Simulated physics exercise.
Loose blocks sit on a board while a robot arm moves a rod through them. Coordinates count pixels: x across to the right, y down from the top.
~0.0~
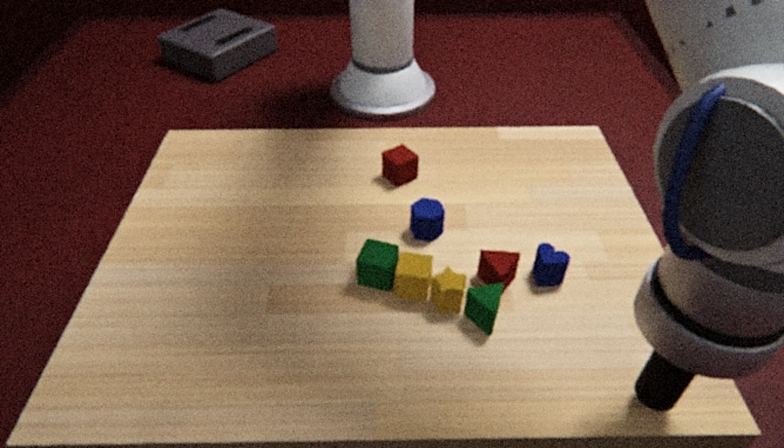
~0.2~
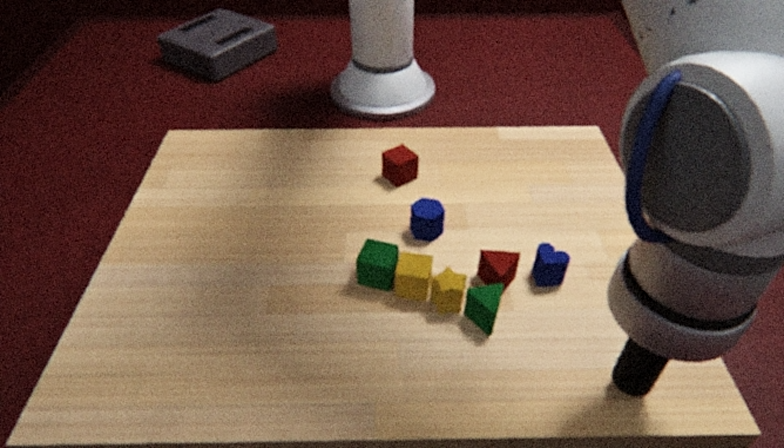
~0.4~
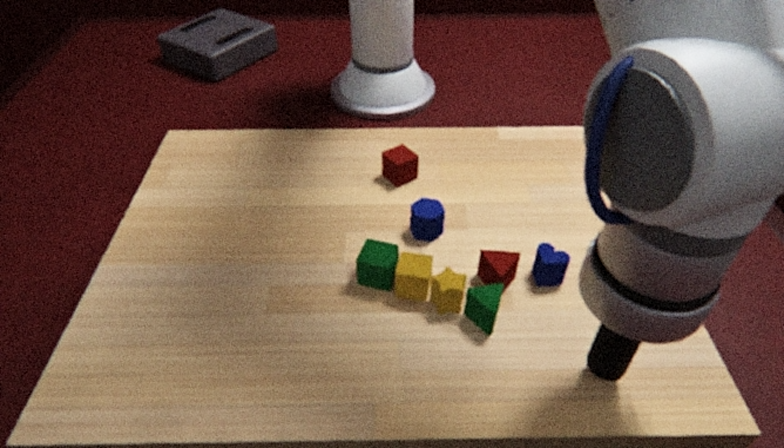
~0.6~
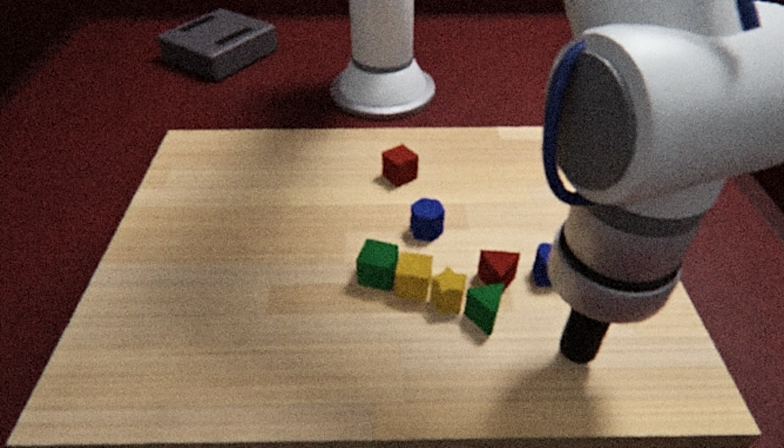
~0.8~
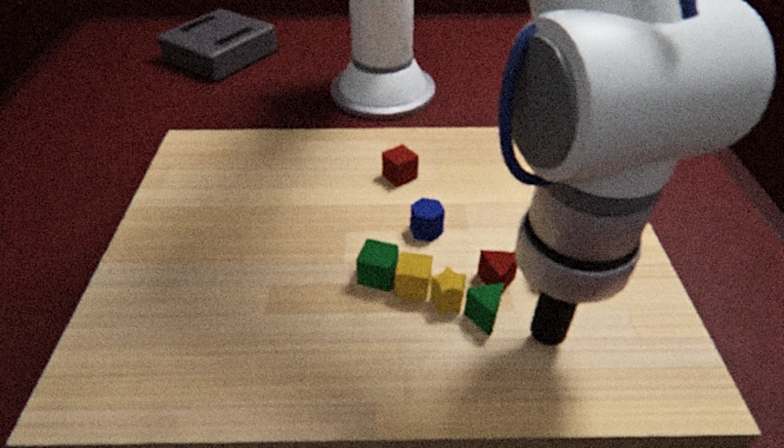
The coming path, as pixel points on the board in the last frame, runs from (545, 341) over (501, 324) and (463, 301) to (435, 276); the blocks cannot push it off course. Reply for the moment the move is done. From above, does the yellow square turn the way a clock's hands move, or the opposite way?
Seen from overhead, it turns clockwise.
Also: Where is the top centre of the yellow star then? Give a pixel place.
Its top middle: (419, 271).
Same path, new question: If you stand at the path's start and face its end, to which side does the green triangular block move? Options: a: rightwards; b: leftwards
a
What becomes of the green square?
It moves.
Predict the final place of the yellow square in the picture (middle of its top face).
So, by the moment the path ends, you'll find the top centre of the yellow square at (386, 261).
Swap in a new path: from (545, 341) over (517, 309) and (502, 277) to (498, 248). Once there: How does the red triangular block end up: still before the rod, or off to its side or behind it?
It falls back or aside.
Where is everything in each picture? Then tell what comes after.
In the first picture, rod's lower end (655, 394); green square (378, 252); yellow square (414, 264); yellow star (450, 279); green triangular block (488, 294).
In the second picture, rod (632, 380); blocks still.
In the third picture, rod (606, 365); blocks still.
In the fourth picture, rod (578, 348); blocks still.
In the fifth picture, rod (548, 331); green square (378, 252); yellow square (414, 264); yellow star (450, 279); green triangular block (488, 294).
The first path, step by step. One third of the way, rod (501, 313); yellow star (444, 277); green triangular block (476, 288), turned 15° clockwise.
Two thirds of the way, rod (463, 291); green square (372, 251); yellow square (402, 263), turned 15° clockwise; yellow star (430, 273), turned 25° anticlockwise; green triangular block (458, 255), turned 45° clockwise.
At the end, rod (435, 266); green square (358, 247), turned 15° clockwise; yellow square (386, 261), turned 20° clockwise; yellow star (419, 271), turned 60° anticlockwise; green triangular block (447, 234), turned 100° clockwise.
